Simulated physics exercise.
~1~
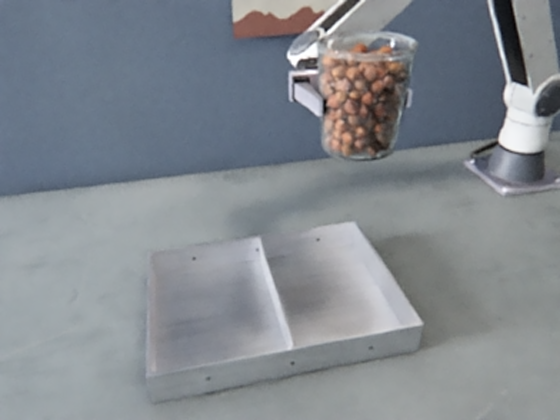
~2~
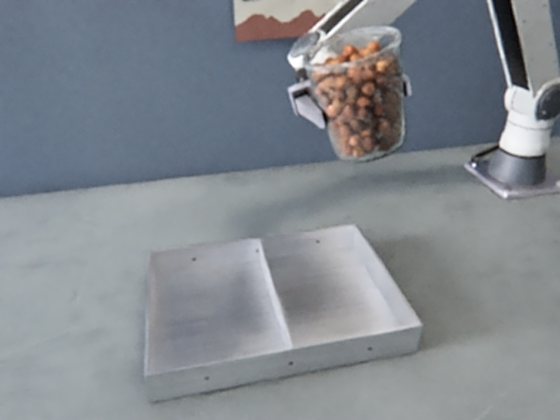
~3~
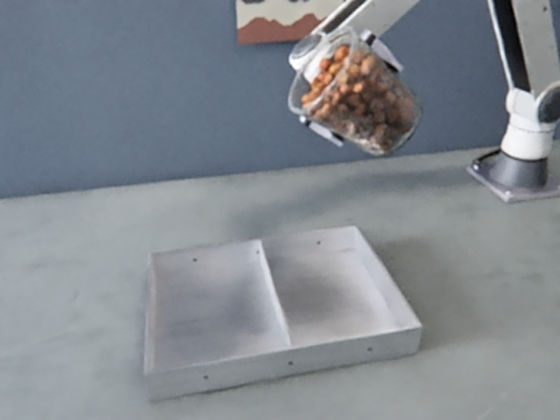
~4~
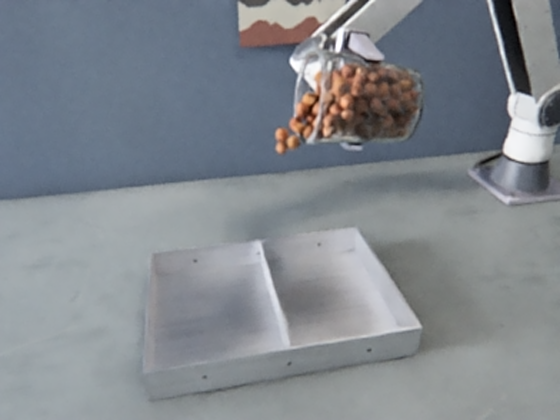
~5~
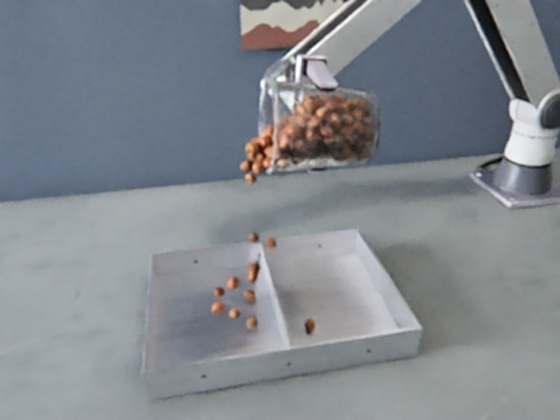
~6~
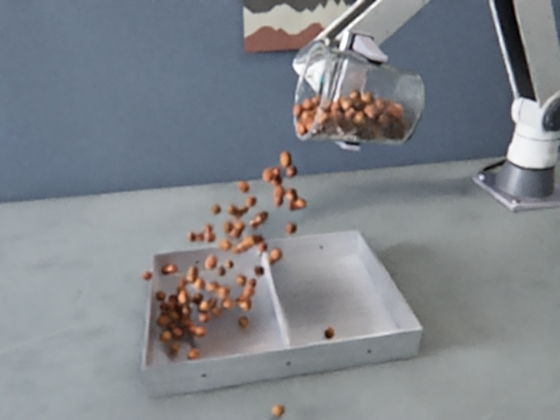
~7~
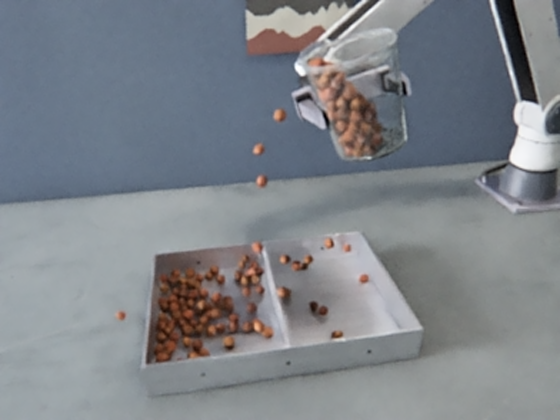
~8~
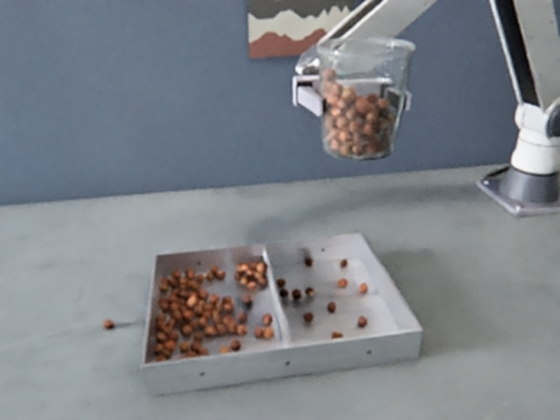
In the video, a robot arm tips a clear tumbler of hazelnuts over a divided gray tray, spilling many into the left compartment and fewer into the right. It then turns the tumbler upright, still partly full, with a stray nut lying on the table.
